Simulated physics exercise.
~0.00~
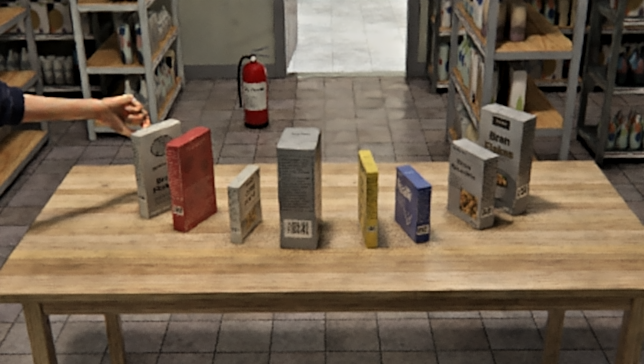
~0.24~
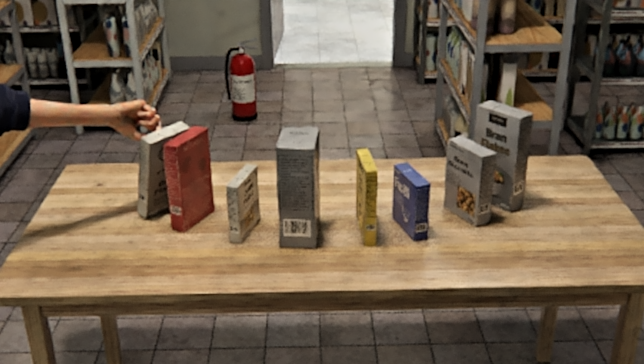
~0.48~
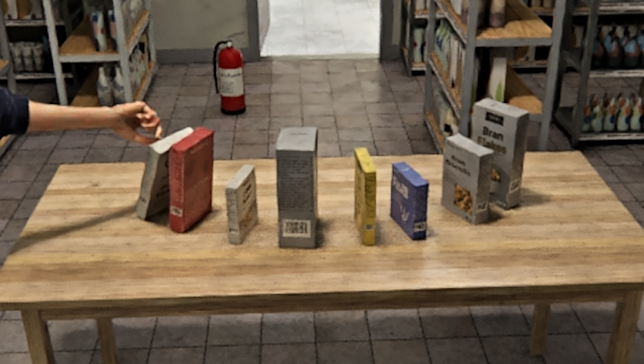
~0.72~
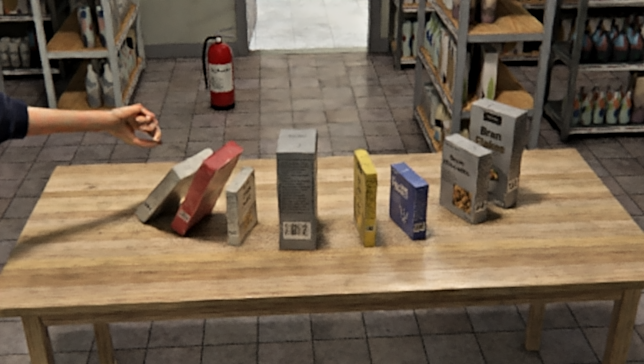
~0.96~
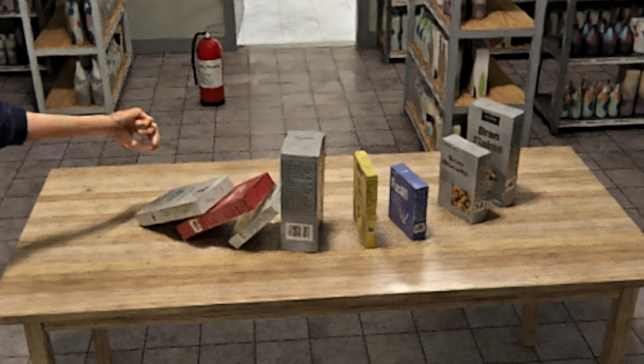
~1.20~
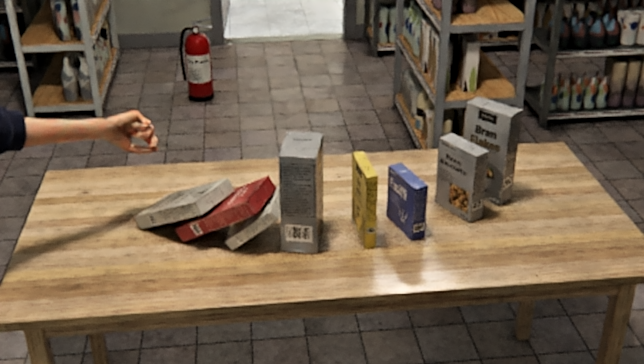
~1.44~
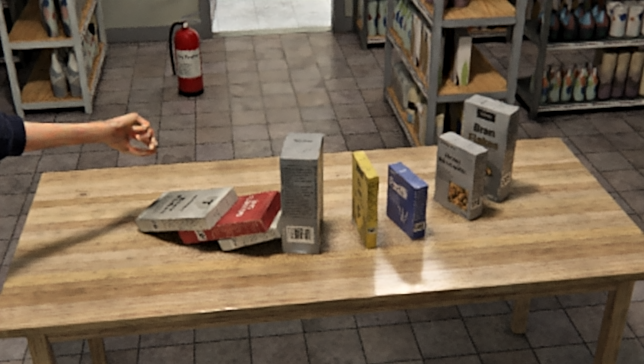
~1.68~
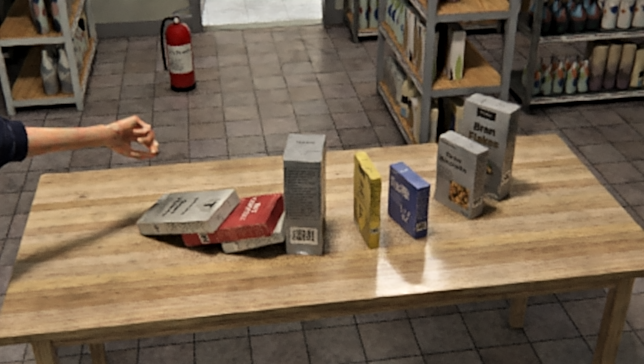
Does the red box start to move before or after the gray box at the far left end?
The red box starts to move after the gray box at the far left end, which is already leaning while the red one still stands upright.
